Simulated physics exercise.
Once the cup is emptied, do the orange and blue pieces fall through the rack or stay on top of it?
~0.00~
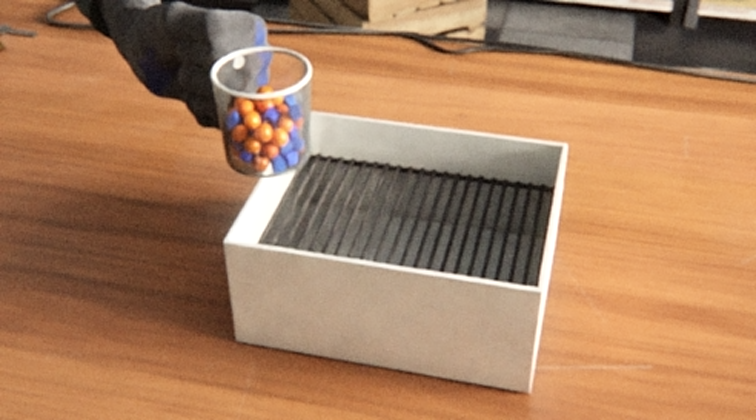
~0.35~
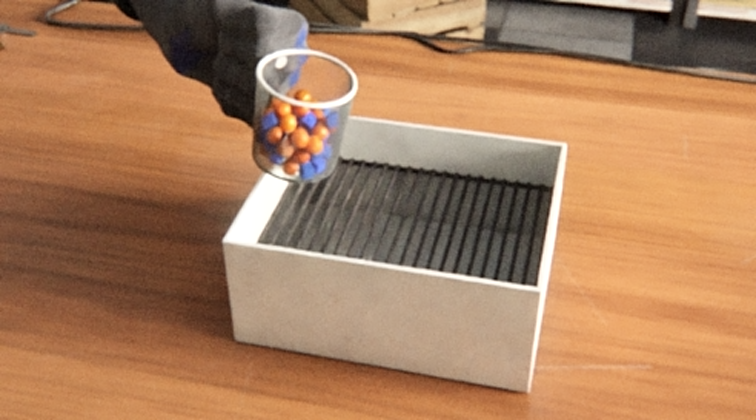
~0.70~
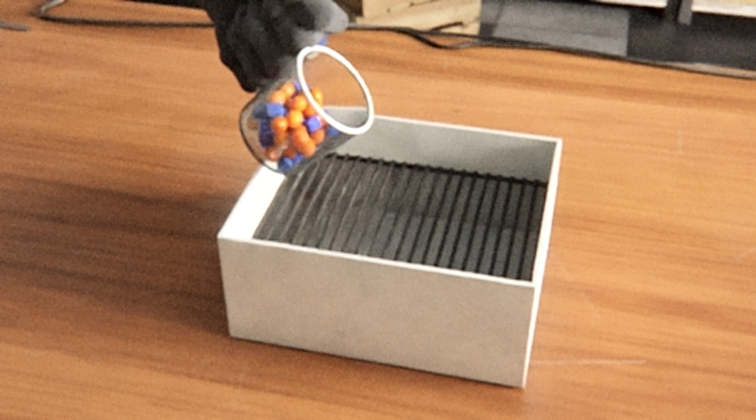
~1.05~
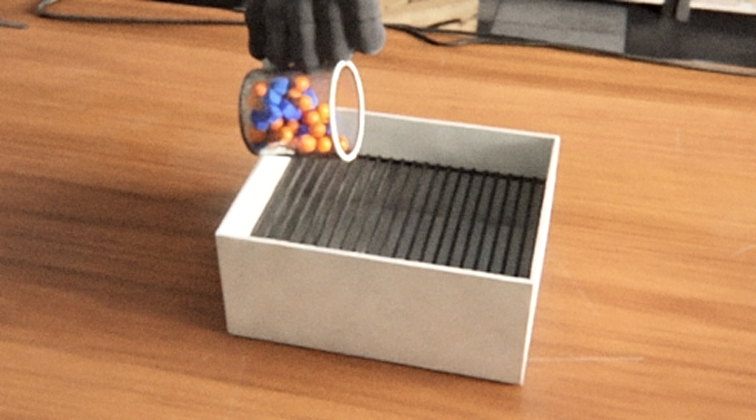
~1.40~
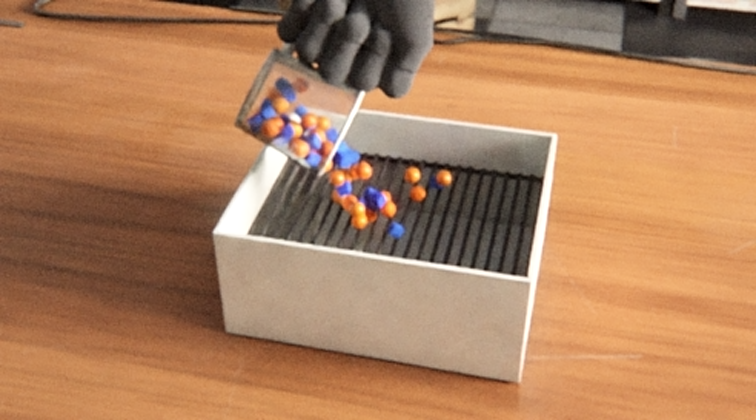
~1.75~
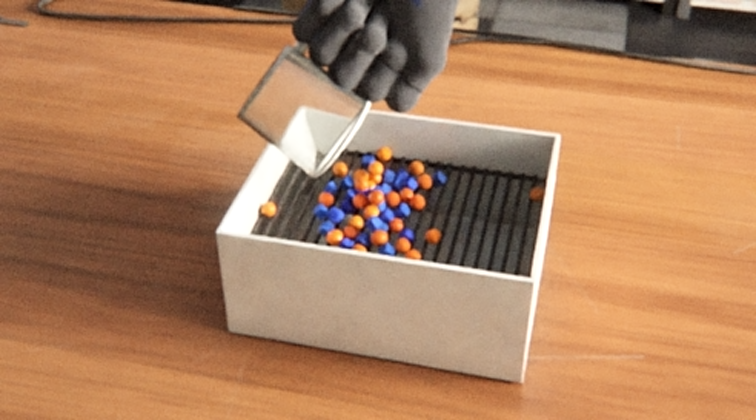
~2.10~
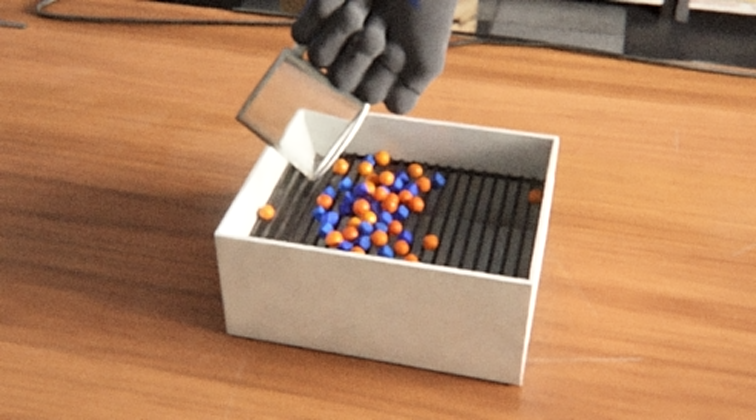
They stay on top of it. Both the orange and the blue pieces are left lying scattered on the dark rack inside the box.
On a wooden table, a gloved hand tipping a clear cup of orange and blue pieces, all landing and staying on a box's dark rack.
